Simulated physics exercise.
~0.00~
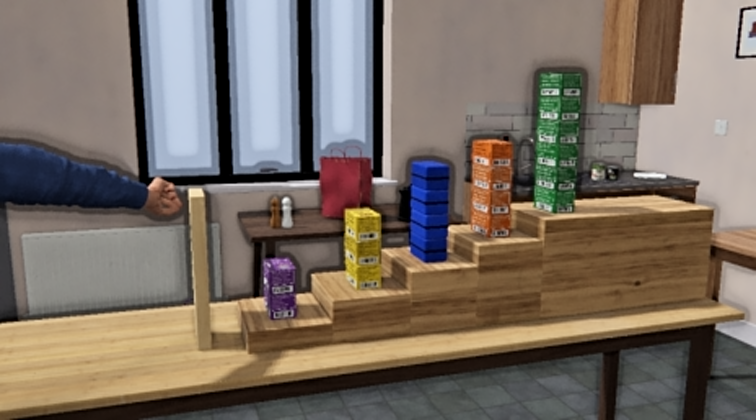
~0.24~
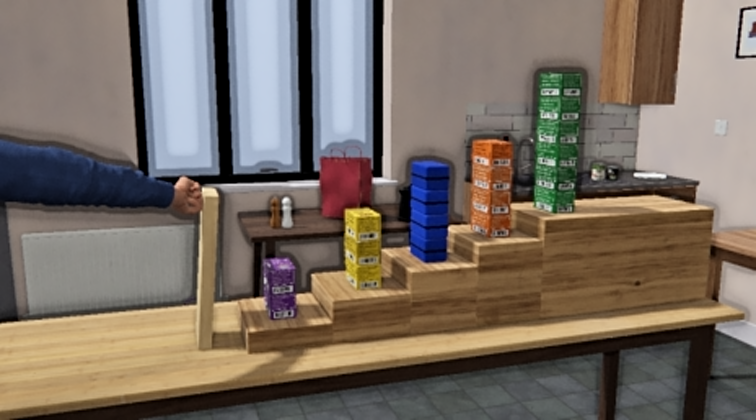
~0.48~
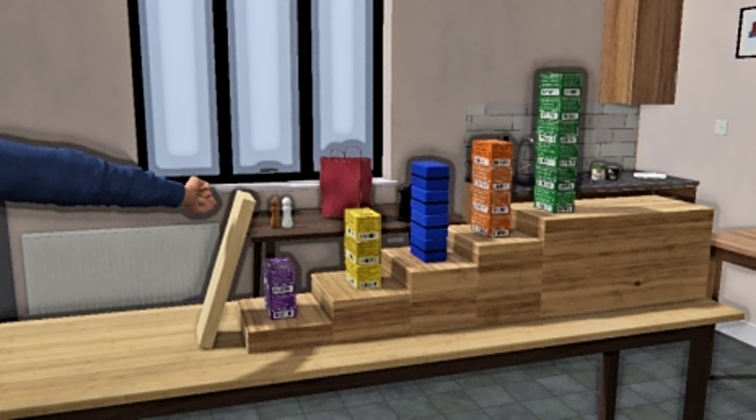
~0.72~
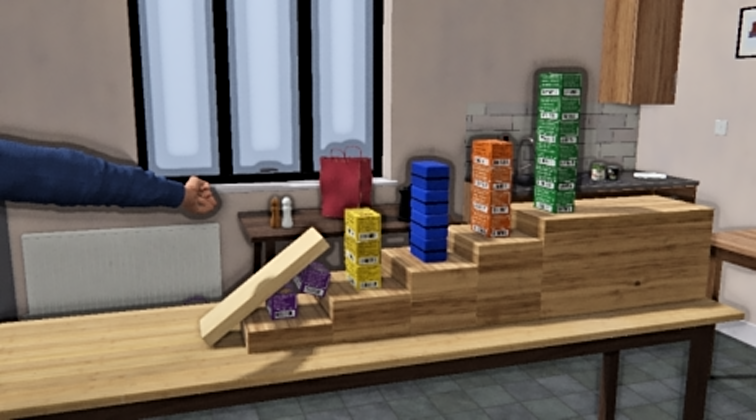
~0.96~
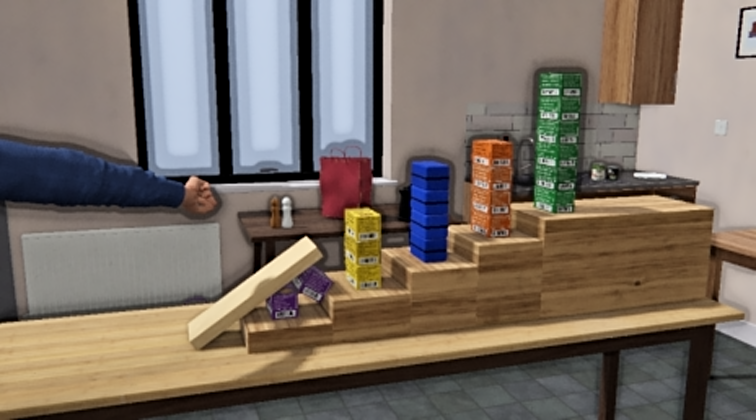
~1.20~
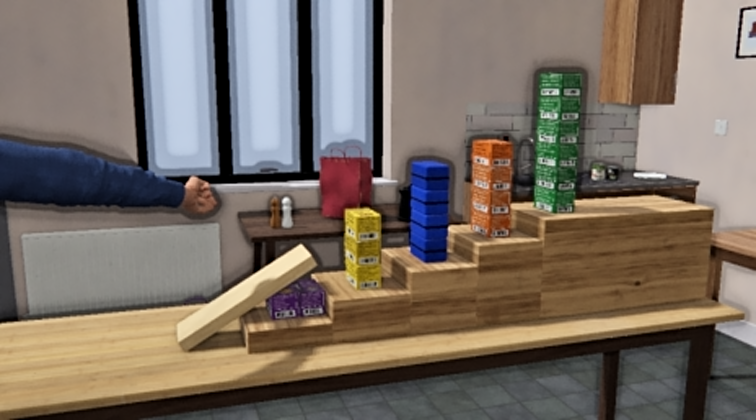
A wooden board, pushed near its top by a hand, tips right onto the short purple stack on the lowest step, knocking its upper part over, then slides back and rests slanted against the step while the yellow, blue, orange and green stacks stay standing.
